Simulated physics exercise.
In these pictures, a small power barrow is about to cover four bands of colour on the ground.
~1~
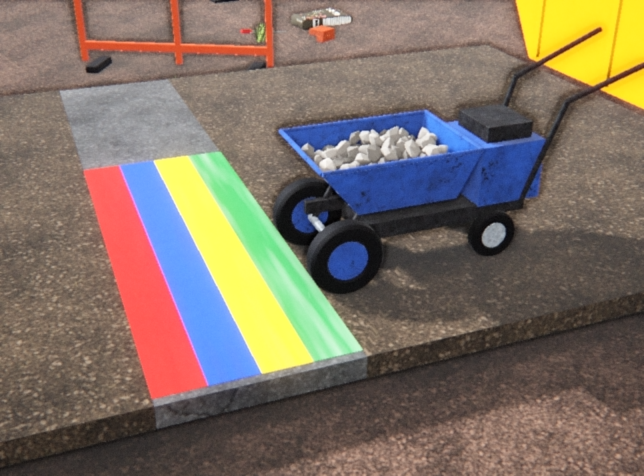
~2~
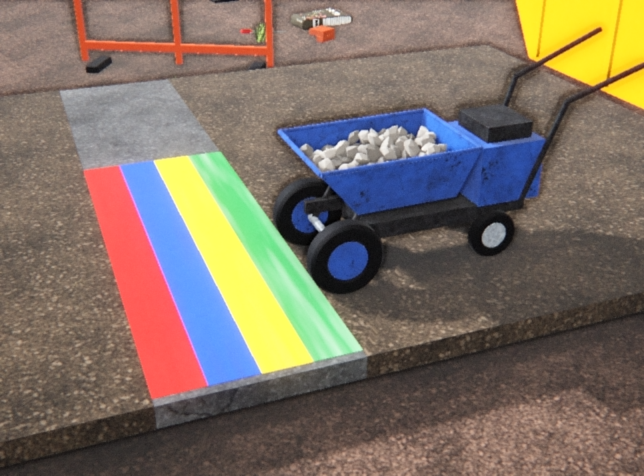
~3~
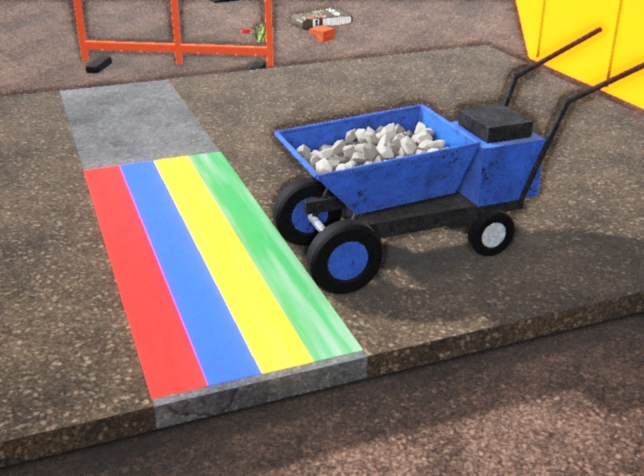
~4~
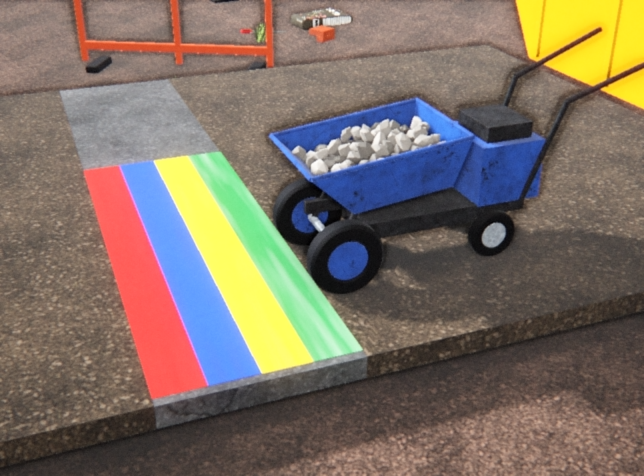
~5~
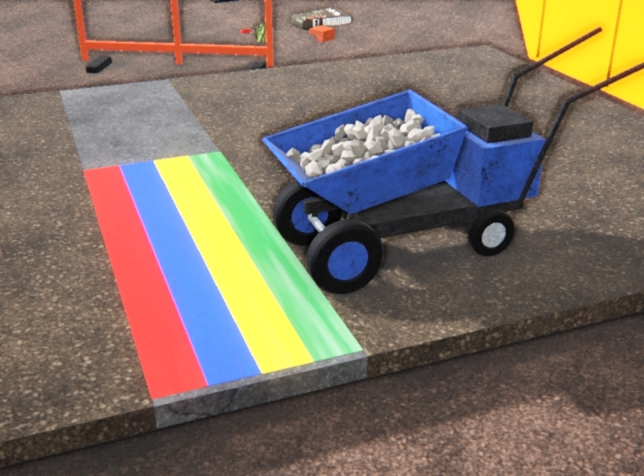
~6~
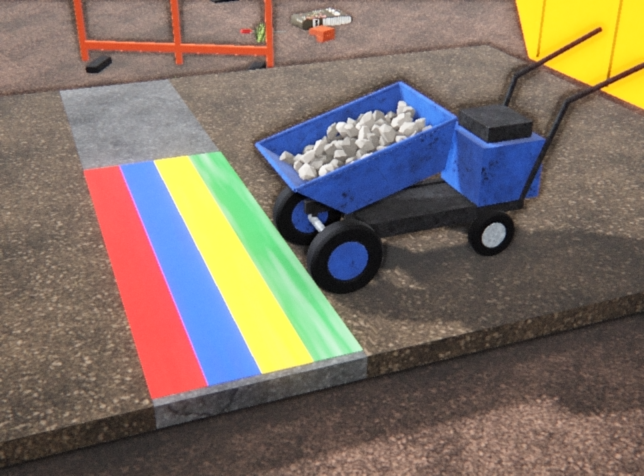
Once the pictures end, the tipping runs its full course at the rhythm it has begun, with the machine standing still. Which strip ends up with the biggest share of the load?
The blue strip.
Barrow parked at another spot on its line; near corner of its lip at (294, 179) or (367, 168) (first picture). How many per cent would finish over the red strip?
That would be roughly 40 in a hundred and then roughly 10 in a hundred.
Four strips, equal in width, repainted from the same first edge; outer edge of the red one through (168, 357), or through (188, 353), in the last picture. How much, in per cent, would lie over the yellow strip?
Respectively 10 and 0 percent.
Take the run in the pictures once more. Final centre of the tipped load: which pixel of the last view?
I'd mark it at roughly (189, 286).
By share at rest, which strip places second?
Rank 2: That red strip.
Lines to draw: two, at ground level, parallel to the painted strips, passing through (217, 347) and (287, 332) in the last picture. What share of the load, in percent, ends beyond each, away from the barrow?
The first comes to 50 %, the second to 100 %.
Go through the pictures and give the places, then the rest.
Lip of the skip at (322, 175), level; top of the load at (388, 147), broken stones; green strip at (316, 321); yellow strip at (268, 332); blue strip at (218, 342); red strip at (167, 353), in the first picture.
Lip of the skip at (321, 175), level; top of the load at (387, 146), in the second picture.
Lip of the skip at (317, 177), tipped barely; top of the load at (400, 145), in the third picture.
Lip of the skip at (311, 180), tipped a little; top of the load at (395, 141), in the fourth picture.
Lip of the skip at (304, 184), tipped a little; top of the load at (390, 133), in the fifth picture.
Lip of the skip at (296, 190), tipped clearly; top of the load at (382, 128); green strip at (316, 321); yellow strip at (268, 332); blue strip at (218, 342); red strip at (167, 353), in the sixth picture.
Soon after the last picture, skip tipped steeply; all in the skip.
A little later, skip tipped steeply; most in the skip; a small part over the yellow strip; a small part over the blue strip; a stray few over the red strip; a stray few falling.
Later still, skip tipped right over; a small part in the skip; a small part over the yellow strip; about a third over the blue strip; about a quarter over the red strip; a small part off the paint.
By the end, skip tipped right over; a stray few in the skip; a stray few over the green strip; about a quarter over the yellow strip; about a third over the blue strip; about a quarter over the red strip; a small part off the paint.
